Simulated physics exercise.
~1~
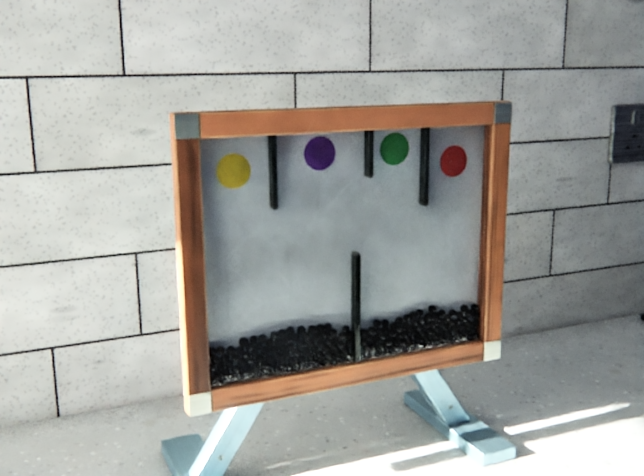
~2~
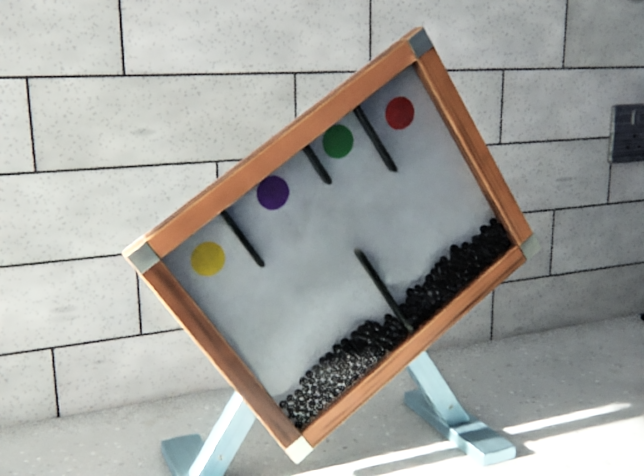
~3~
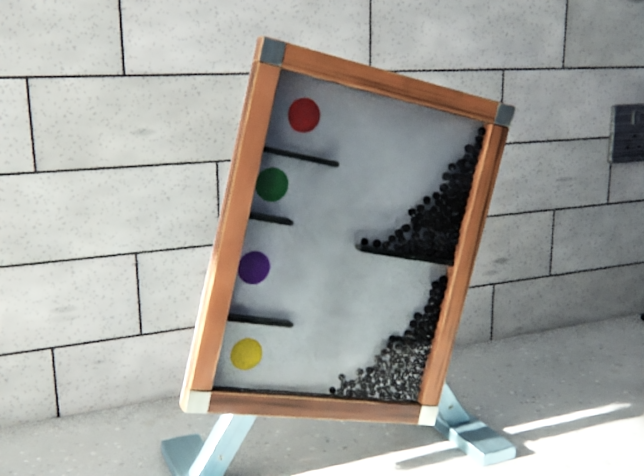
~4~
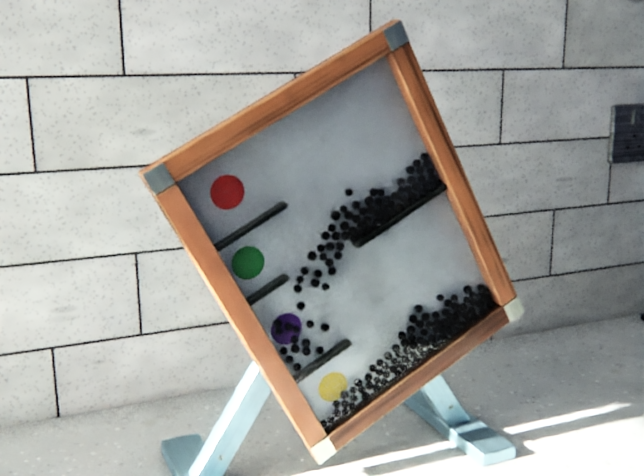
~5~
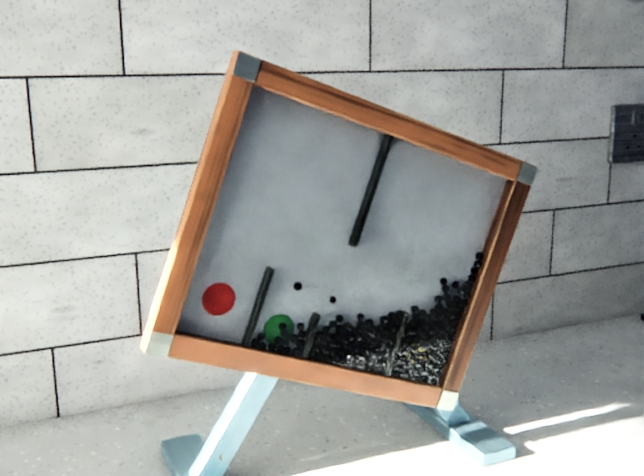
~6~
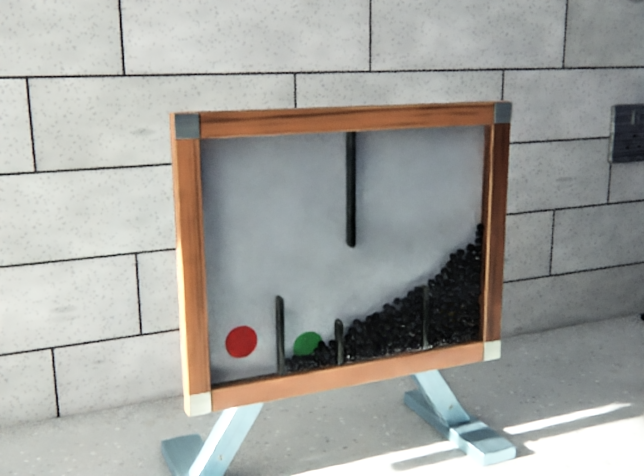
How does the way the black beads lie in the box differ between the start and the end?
At the start the beads lie in a low layer along the whole bottom, on both sides of the divider. At the end they form a slope that rises toward the right side, leaving the left end around the red dot empty.
